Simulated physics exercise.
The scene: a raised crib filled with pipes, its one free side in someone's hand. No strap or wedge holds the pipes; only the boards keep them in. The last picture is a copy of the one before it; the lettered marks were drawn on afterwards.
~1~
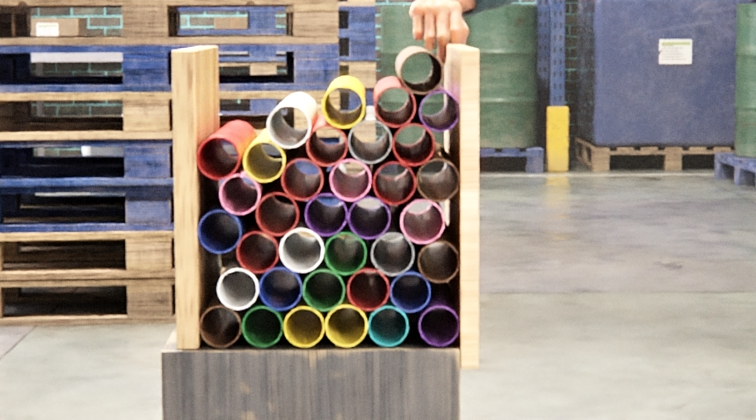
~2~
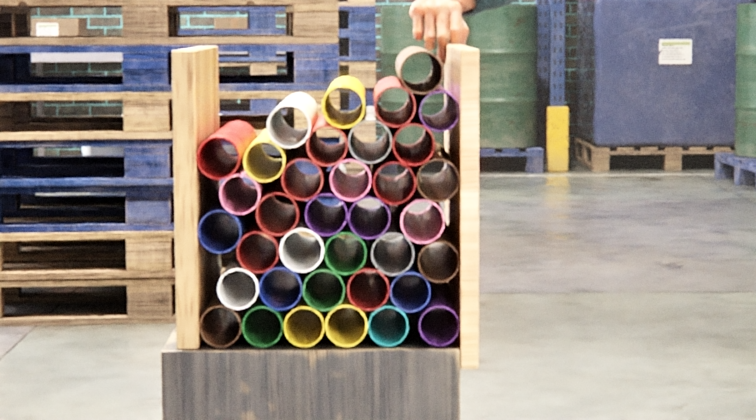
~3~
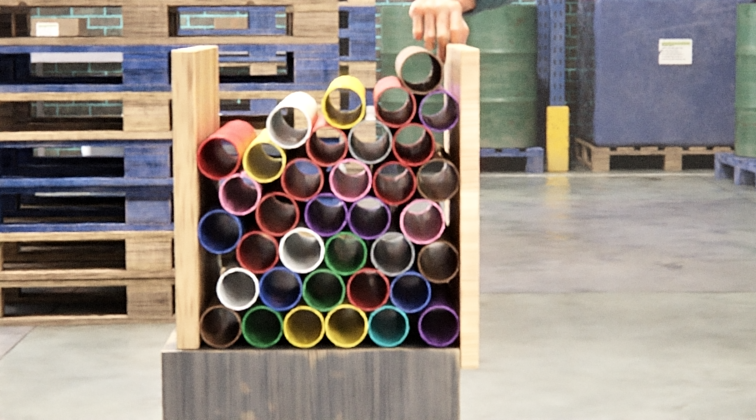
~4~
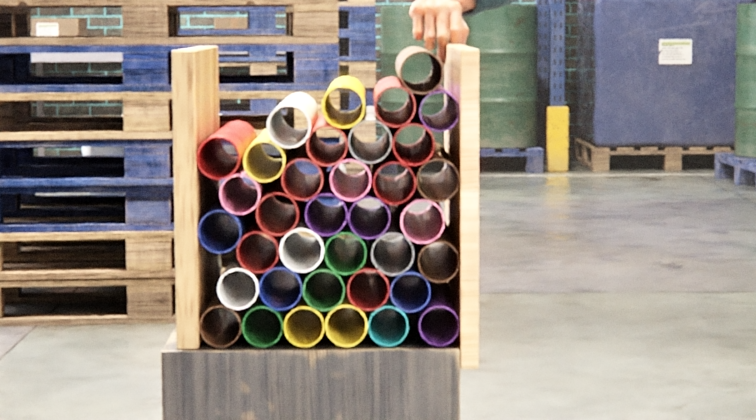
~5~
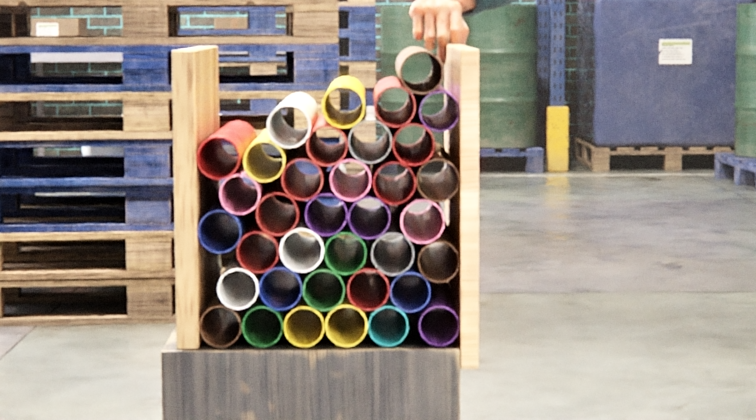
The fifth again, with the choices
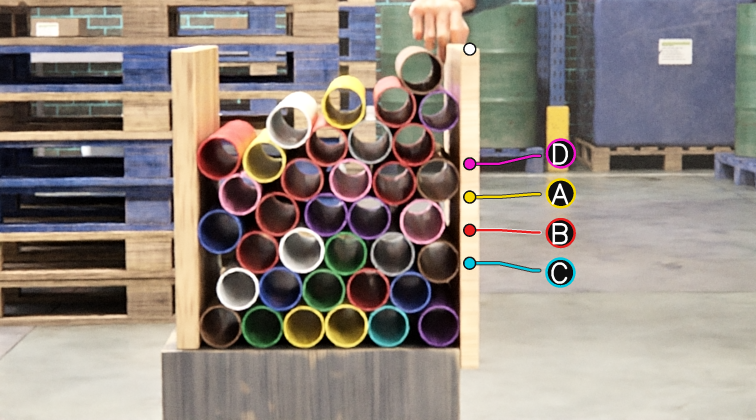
A hand holds the right board of a raised crib of colourful pipes, nothing moving.
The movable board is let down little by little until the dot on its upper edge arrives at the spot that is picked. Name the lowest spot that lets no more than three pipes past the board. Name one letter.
It can be let down to A.
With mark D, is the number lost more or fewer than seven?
It loses fewer than seven.
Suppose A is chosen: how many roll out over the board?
The count is two.
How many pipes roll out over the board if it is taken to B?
It comes to five.
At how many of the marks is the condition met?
Two of the four.
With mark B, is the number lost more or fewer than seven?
Fewer than seven.
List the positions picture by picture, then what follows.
In the first picture, a brown pipe (221, 326); a purple pipe (439, 326); a grey pipe (393, 254).
In the second picture, a grey pipe (393, 254); a white pipe (302, 250).
In the third picture, a red pipe (395, 183); a red pipe (414, 145).
In the fourth picture, a yellow pipe (264, 161); a brown pipe (422, 72).
In the fifth picture, side board (460, 193); a brown pipe (221, 326); a purple pipe (439, 326).
On the marked copy, A at (470, 197); B at (470, 230); C at (470, 264); D at (470, 164); the white dot at (470, 49).
Following A. Soon after the start, top of the board (460, 116).
Later, top of the board (460, 192).
In the end, top of the board (460, 196), two out over the board.
As for the rest, B more than three out over the board; C more than three out over the board; D two out over the board.
